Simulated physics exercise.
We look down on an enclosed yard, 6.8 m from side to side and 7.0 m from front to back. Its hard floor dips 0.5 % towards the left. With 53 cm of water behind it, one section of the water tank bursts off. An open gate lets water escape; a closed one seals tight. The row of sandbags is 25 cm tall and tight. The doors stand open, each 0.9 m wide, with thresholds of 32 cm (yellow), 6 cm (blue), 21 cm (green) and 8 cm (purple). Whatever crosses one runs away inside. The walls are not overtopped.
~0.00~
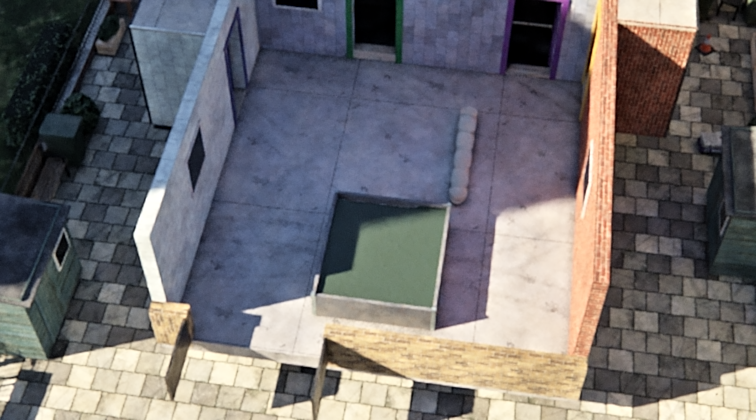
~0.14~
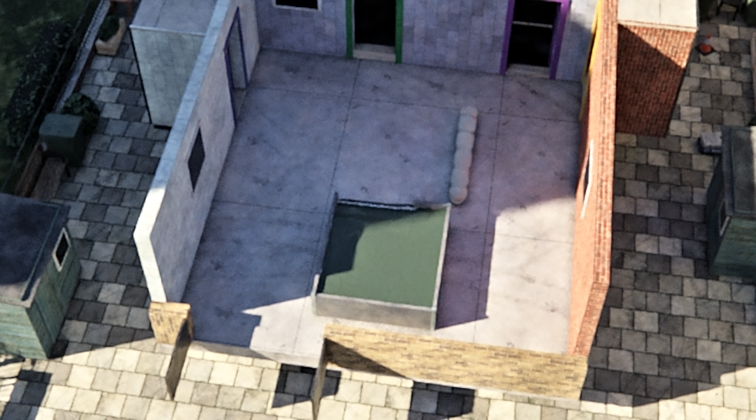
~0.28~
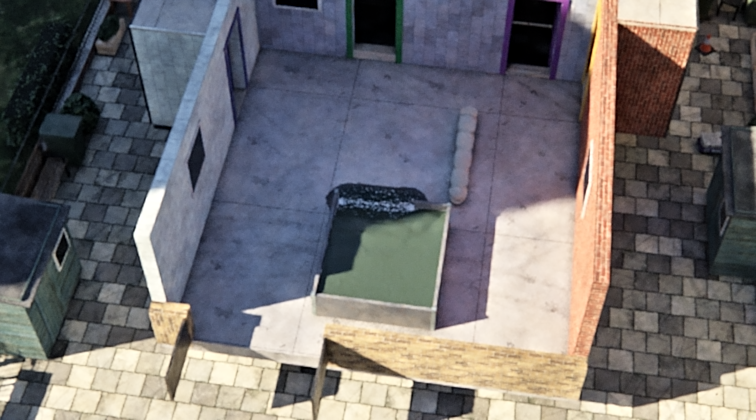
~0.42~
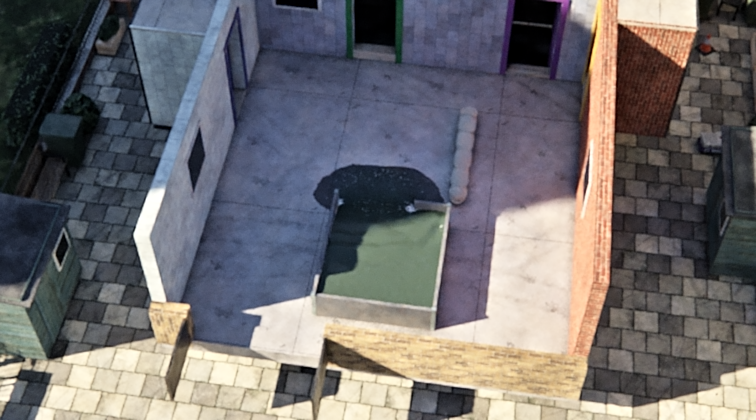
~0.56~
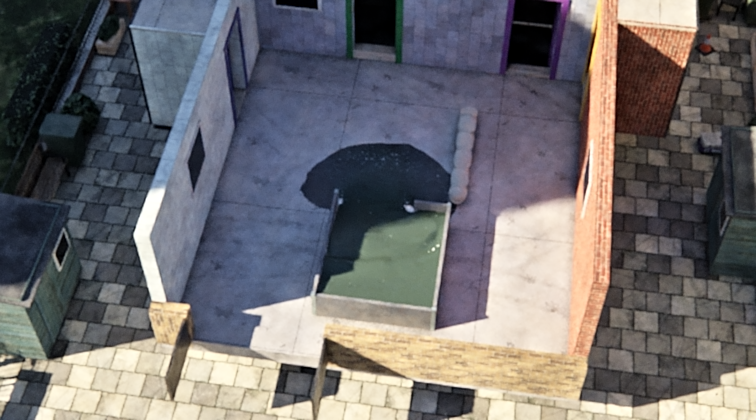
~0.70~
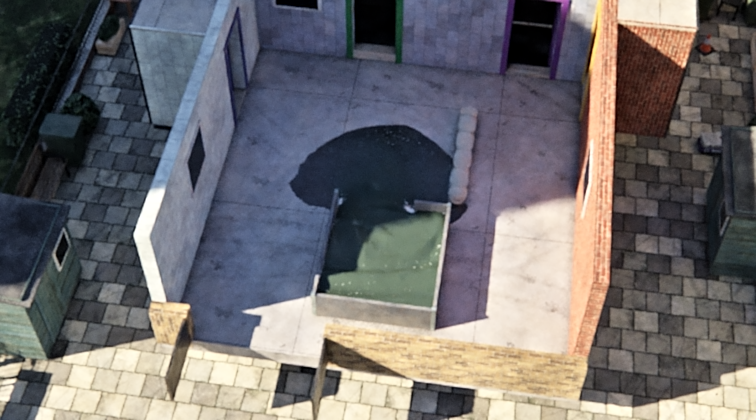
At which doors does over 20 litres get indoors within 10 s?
Within that time: At the yellow door it stays under the limit; at the blue door it passes the limit; at the green door it stays under the limit; at the purple door it stays under the limit.
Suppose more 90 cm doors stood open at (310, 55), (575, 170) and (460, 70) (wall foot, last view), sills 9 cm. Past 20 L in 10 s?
In turn: Past it, under, past it.
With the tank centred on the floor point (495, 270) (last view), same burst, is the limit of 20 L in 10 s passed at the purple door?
Against that limit: Purple past it.
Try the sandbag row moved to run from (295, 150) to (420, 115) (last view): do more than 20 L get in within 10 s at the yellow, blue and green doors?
Against that limit: Yellow below, blue below, green under.
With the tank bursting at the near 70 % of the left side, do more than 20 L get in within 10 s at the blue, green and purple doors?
Against that limit: Blue below, green below, purple under.
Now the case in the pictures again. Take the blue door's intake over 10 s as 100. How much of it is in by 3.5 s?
Some 15 per cent by then.
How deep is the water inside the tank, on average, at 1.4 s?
About 36 cm.
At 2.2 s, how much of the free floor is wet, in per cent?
Some 35 per cent of it.
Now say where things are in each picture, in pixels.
Still water, 53 cm deep, in the water tank at (383, 251), in the first picture.
Water pours out on the water tank's far side and has run 0.8 m, to a hidden place; typically 8 cm deep outside, 53 cm at the water tank's back, in the second picture.
Water pours out on the water tank's far side and has run 1.0 m, to (334, 193); typically 10 cm deep outside, 53 cm at the water tank's back, in the third picture.
The front is at (415, 173), 1.3 m from the gap on the water tank's far side; 2.1 m2 of floor is under water; 53 cm left at the back of the water tank, in the fourth picture.
The front is at (407, 148), 1.8 m from the gap on the water tank's far side; 3.5 m2 of floor is under water; 53 cm left at the back of the water tank, in the fifth picture.
The front is at (407, 130), 2.3 m from the gap on the water tank's far side; 4.7 m2 of floor is under water; 51 cm left at the back of the water tank, in the sixth picture.
After 1.4 s water covers 25 % of the floor and is deepest (28 cm) near (357, 206); yellow door not reached, blue door not reached, green door 6 cm at the sill, 0 L in, purple door not reached.
After 2.2 s water covers 35 % of the floor and is deepest (26 cm) near (447, 71); yellow door not reached, blue door not reached, green door 22 cm at the sill, 0 L in, purple door not reached.
After 3.5 s water covers 45 % of the floor and is deepest (28 cm) near (259, 51); yellow door 12 cm at the sill, 0 L in, blue door 10 cm at the sill, 14 L in, green door 19 cm at the sill, 1 L in, purple door 7 cm at the sill, 0 L in.
After 6.0 s water covers 60 % of the floor and is deepest (14 cm) near (238, 120); yellow door 11 cm at the sill, 0 L in, blue door 11 cm at the sill, 62 L in, green door 12 cm at the sill, 2 L in, purple door 6 cm at the sill, 0 L in.
After 10.0 s water covers 95 % of the floor and is deepest (10 cm) near (254, 69); yellow door 6 cm at the sill, 0 L in, blue door 9 cm at the sill, 106 L in, green door 7 cm at the sill, 2 L in, purple door 6 cm at the sill, 0 L in.
